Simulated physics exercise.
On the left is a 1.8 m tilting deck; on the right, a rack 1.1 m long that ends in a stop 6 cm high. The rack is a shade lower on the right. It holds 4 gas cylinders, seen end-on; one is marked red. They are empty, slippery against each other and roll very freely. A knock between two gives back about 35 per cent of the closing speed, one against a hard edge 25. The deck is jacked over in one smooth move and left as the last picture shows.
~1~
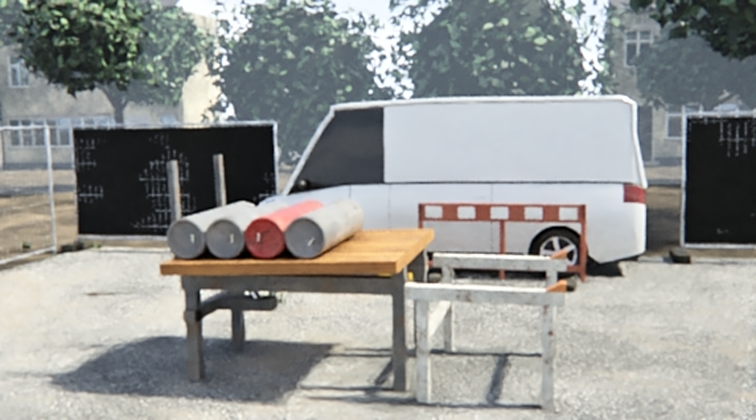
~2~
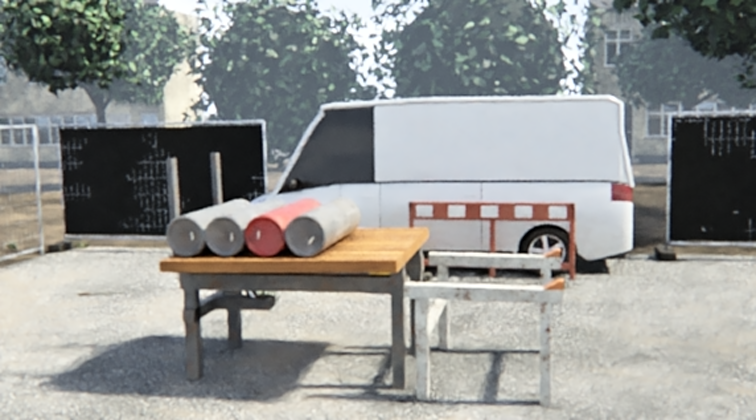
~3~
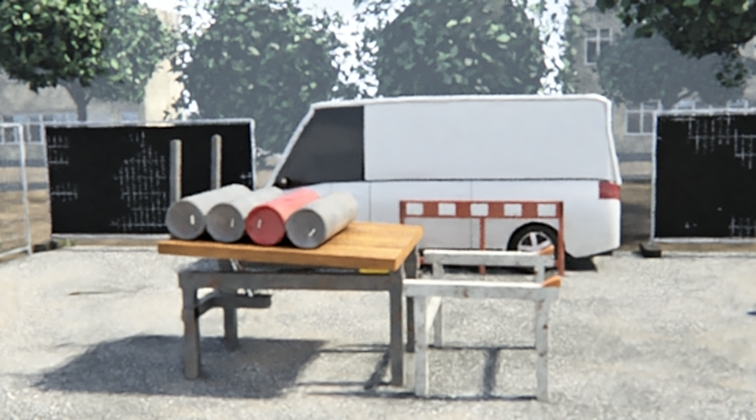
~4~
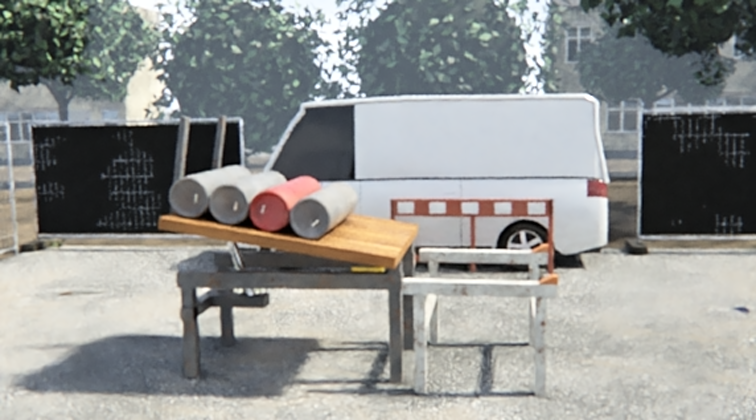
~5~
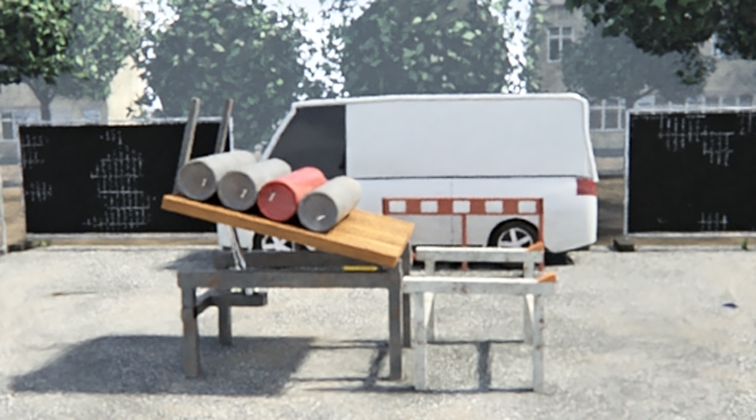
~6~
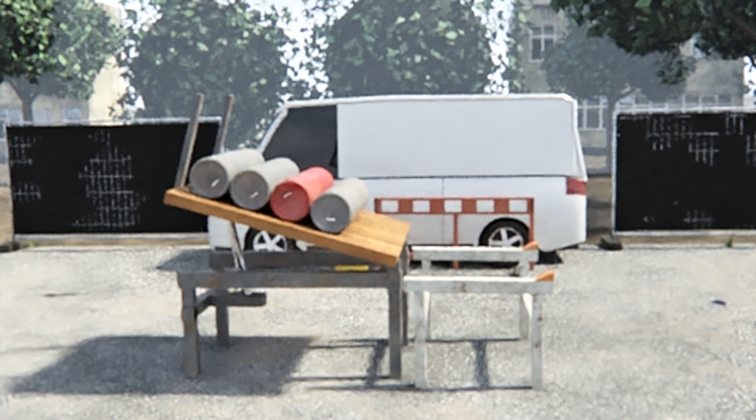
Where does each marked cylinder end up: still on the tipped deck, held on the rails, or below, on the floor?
Red is left below, on the floor.
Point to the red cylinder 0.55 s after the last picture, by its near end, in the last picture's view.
Around (357, 220).
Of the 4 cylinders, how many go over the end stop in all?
In all, 3.
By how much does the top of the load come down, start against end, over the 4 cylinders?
About 20 cm.
Another 0.6 s on from the last picture, red is on the deck, 35 cm from the hinge, rolling right; 0 past the stop so far.
Another 1.1 s on from the last picture, red is on the rack, 60 cm from the rack's far end, rolling right; 0 past the stop so far.
Another 1.8 s on from the last picture, red is over the stop and falling; 2 past the stop so far.
In the end (5.2 s after the last picture), red is over the stop, on the ground; 3 past the stop so far.
